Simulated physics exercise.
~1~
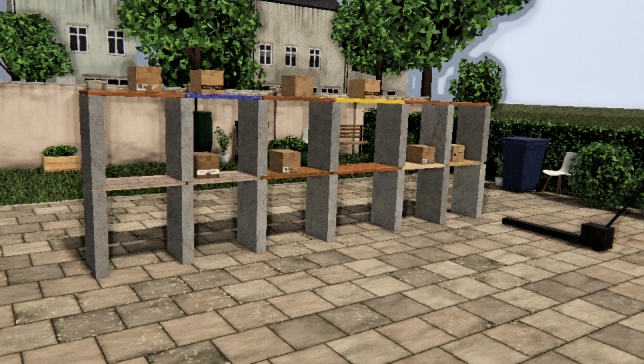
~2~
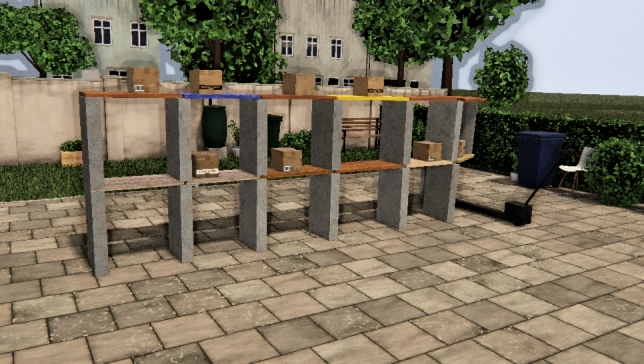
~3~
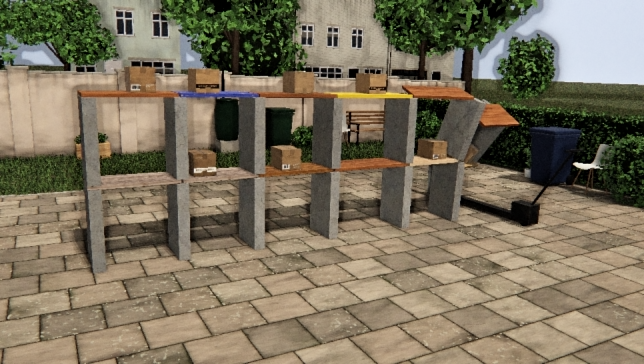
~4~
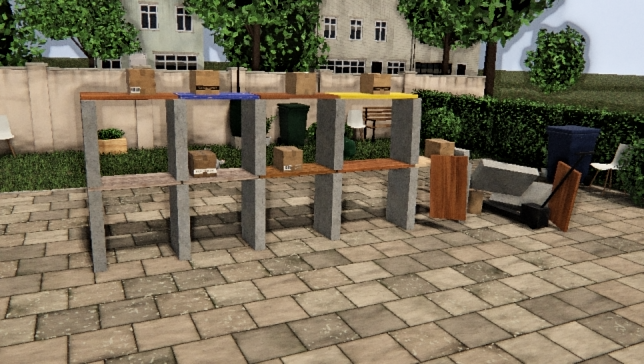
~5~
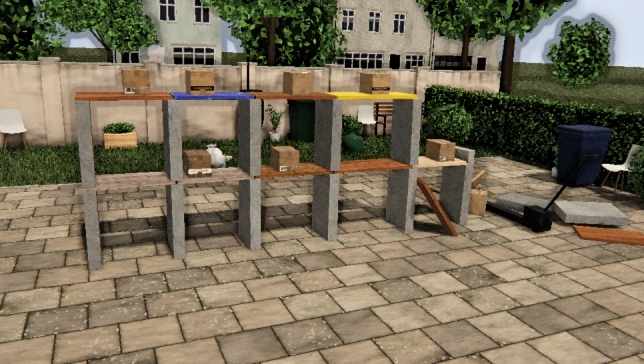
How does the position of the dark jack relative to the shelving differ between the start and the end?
At the start the jack sits clear of the shelving, out to the right. By the end it is further left, closer in beside the fallen slabs and boards at the collapsed right end.
